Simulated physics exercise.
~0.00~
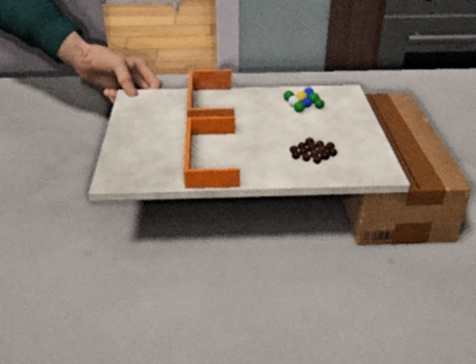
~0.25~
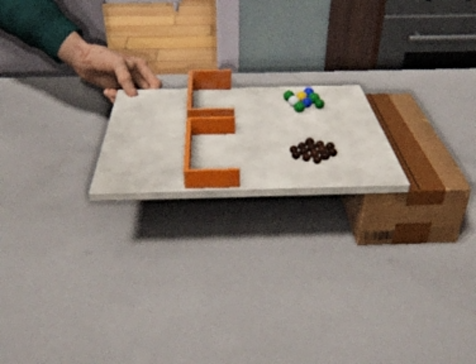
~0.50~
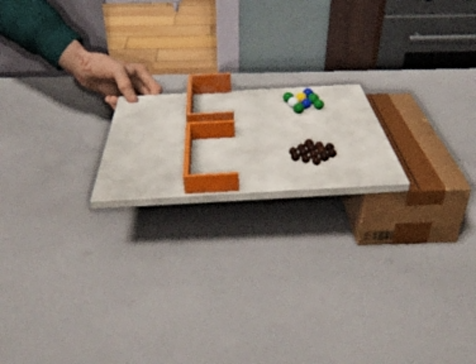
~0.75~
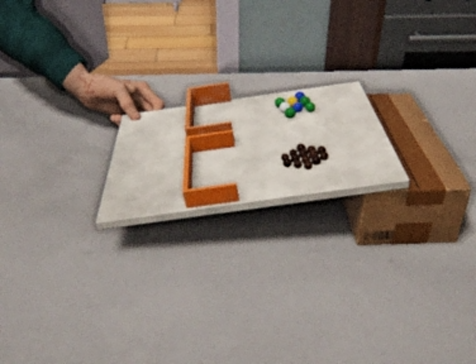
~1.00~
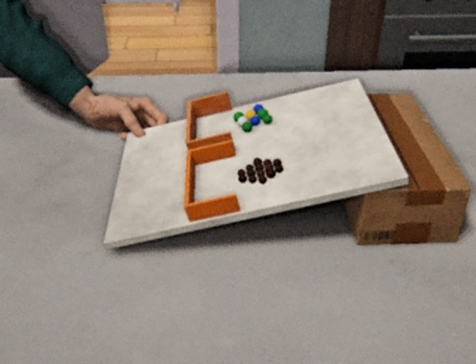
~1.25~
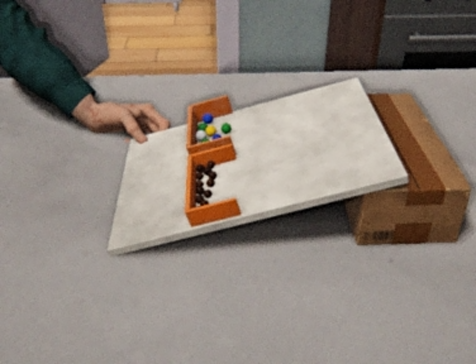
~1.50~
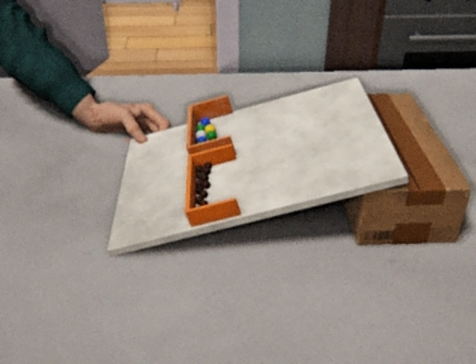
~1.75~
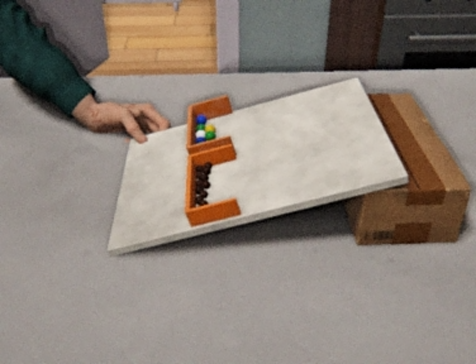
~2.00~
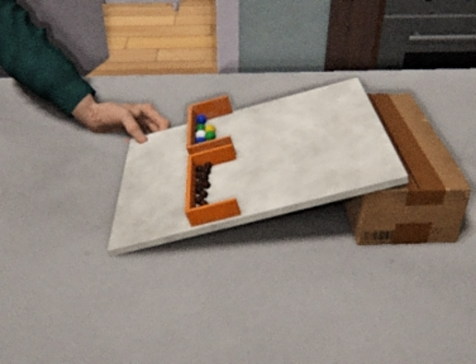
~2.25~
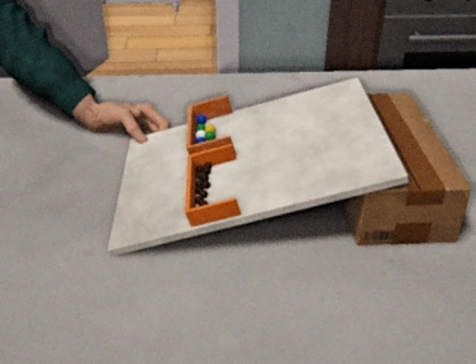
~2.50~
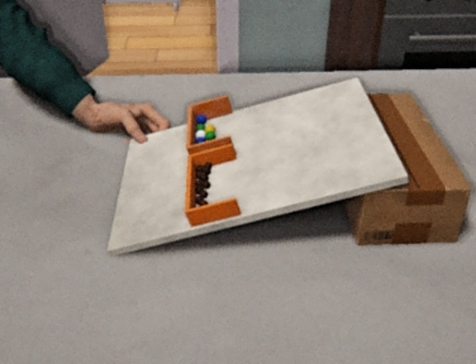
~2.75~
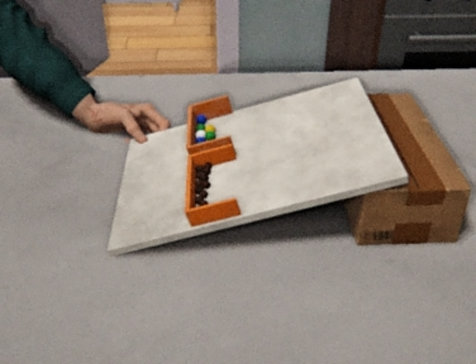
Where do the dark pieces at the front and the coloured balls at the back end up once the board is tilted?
The dark pieces pile up behind the front orange barrier, and the coloured balls pile up behind the back one.
